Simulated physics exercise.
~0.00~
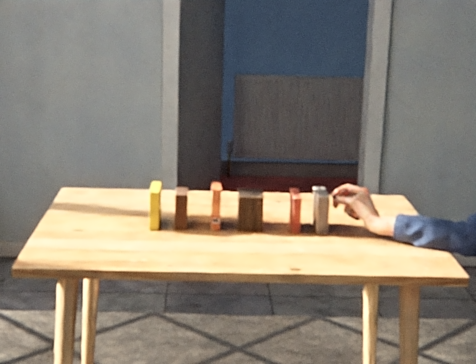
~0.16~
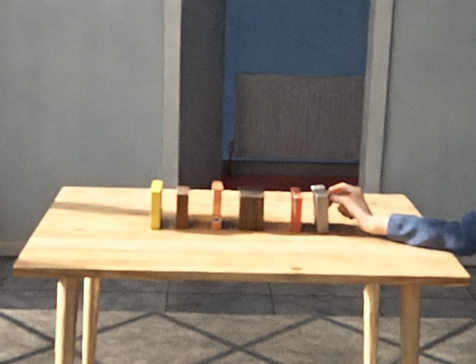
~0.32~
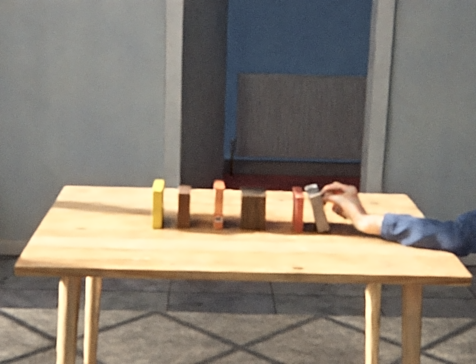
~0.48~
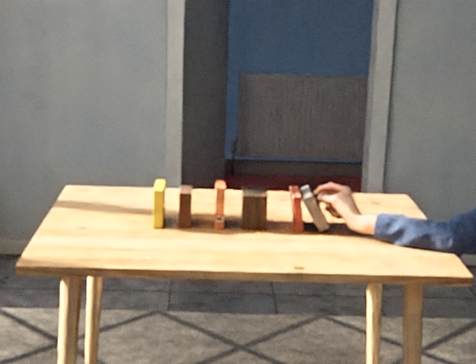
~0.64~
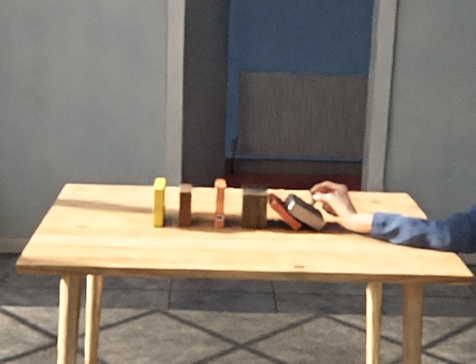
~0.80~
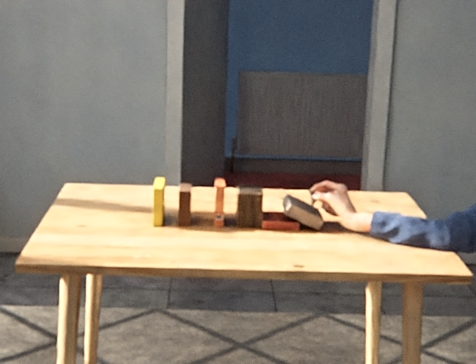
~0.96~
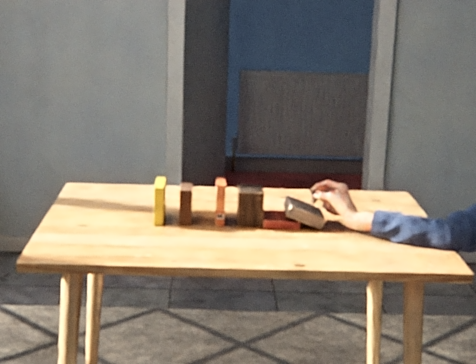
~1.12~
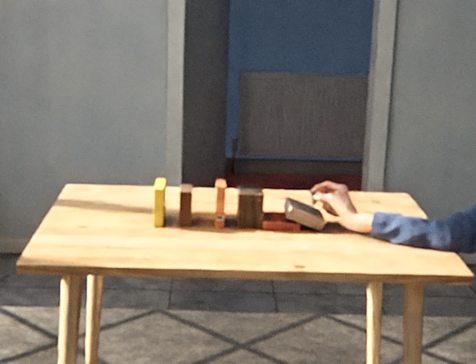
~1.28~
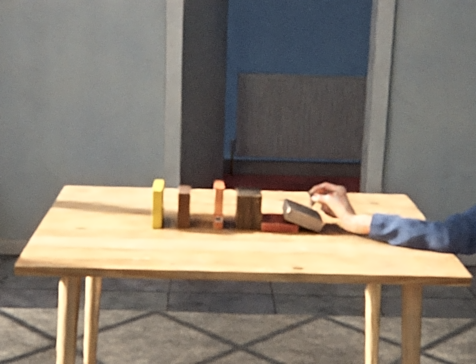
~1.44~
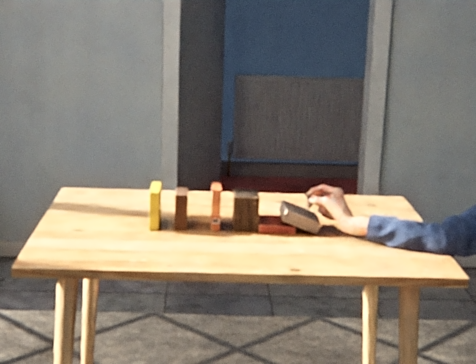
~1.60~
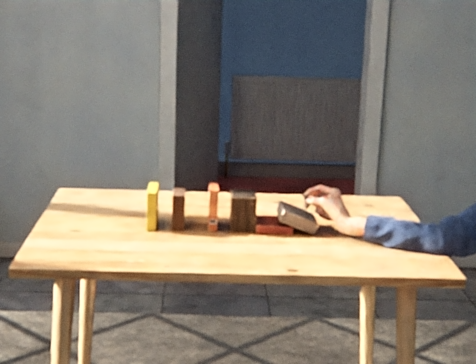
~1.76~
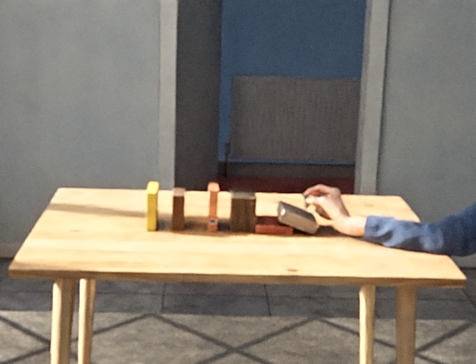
A hand tips the grey block left, knocking the red board flat while the others stand.
